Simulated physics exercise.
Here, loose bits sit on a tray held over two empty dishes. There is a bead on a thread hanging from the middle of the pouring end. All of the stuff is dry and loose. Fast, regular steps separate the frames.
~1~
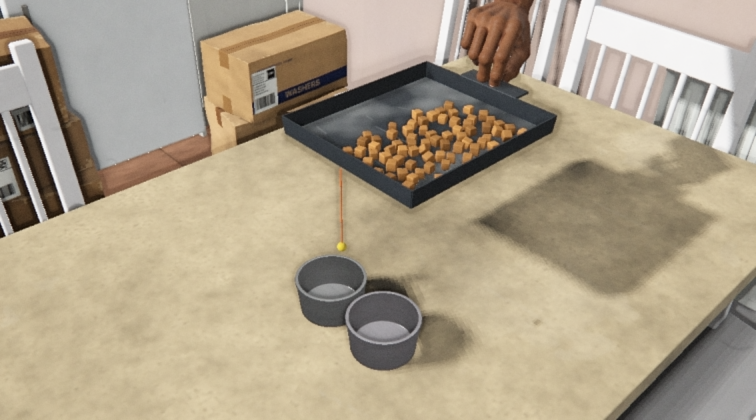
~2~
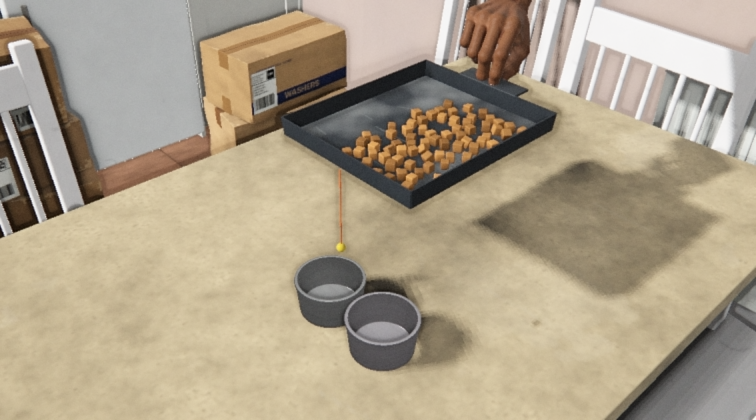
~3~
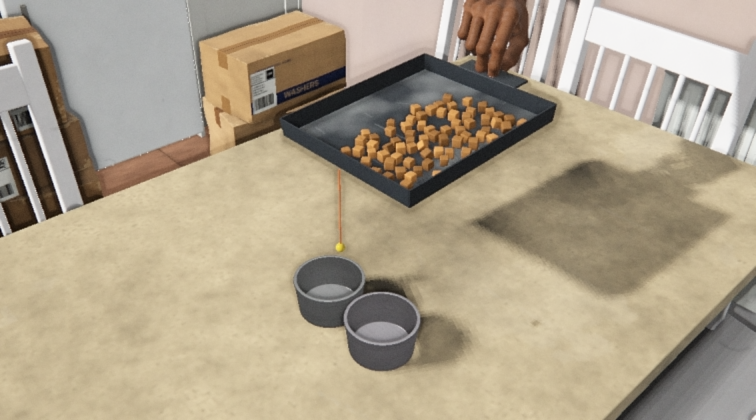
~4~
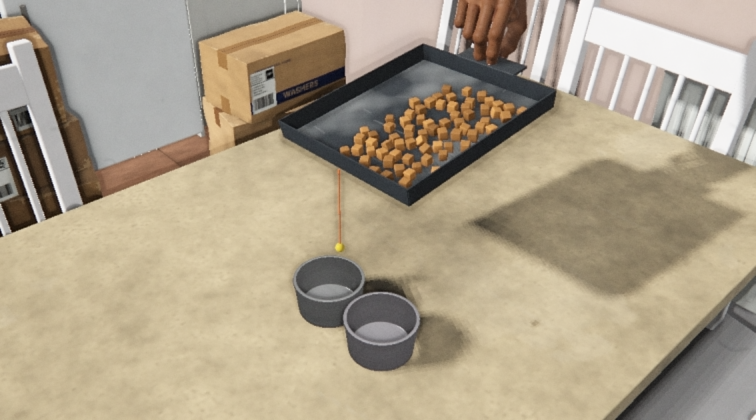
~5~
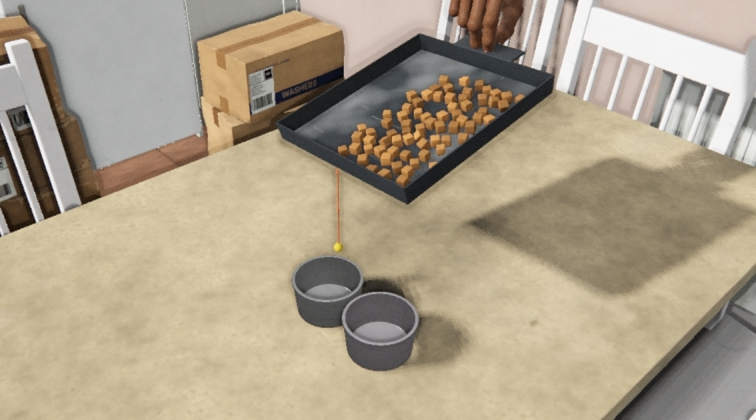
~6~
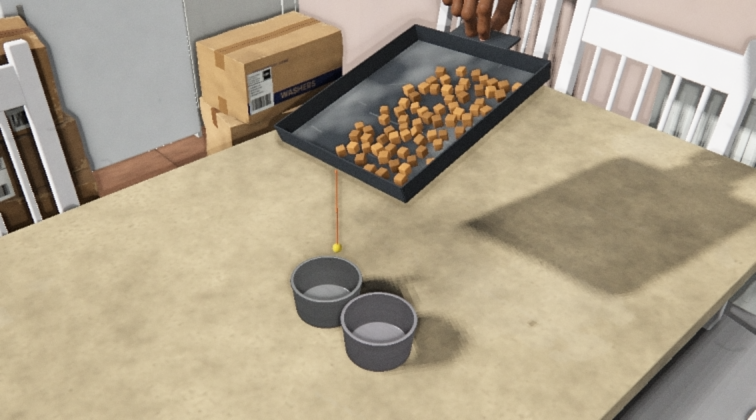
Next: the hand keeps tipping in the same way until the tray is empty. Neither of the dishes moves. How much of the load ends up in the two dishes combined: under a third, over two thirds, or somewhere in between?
Under a third.
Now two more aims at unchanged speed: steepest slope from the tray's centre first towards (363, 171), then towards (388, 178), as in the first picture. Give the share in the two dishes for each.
In order: About 60, then 60 percent.
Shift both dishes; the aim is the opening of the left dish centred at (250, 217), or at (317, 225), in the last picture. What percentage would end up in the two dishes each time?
First position: Some 40 %; second position: Some 0 %.
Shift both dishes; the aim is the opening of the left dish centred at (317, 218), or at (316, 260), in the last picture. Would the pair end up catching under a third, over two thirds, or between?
Taking the two places in turn, the answer is below one third and then under a third.
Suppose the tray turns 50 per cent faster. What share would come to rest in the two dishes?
I'd expect near 10 per cent.
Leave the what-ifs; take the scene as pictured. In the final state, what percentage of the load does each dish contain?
Out of every hundred, close to 10 go left and close to 0 go right.
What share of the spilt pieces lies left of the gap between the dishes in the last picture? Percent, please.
Left share: Close to 100 %.
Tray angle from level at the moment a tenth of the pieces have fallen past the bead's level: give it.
110°, roughly.
Shortly afterwards, tray tipped steeply; the whole lot on the tray.
Next, tray tipped right over; all but a few on the tray; a little outside both.
Some moments later, tray tipped past a quarter turn; a little in the left dish; all but a few outside both.
In the end, tray tipped past a quarter turn; none at all in the right dish; a little in the left dish; all but a few outside both.
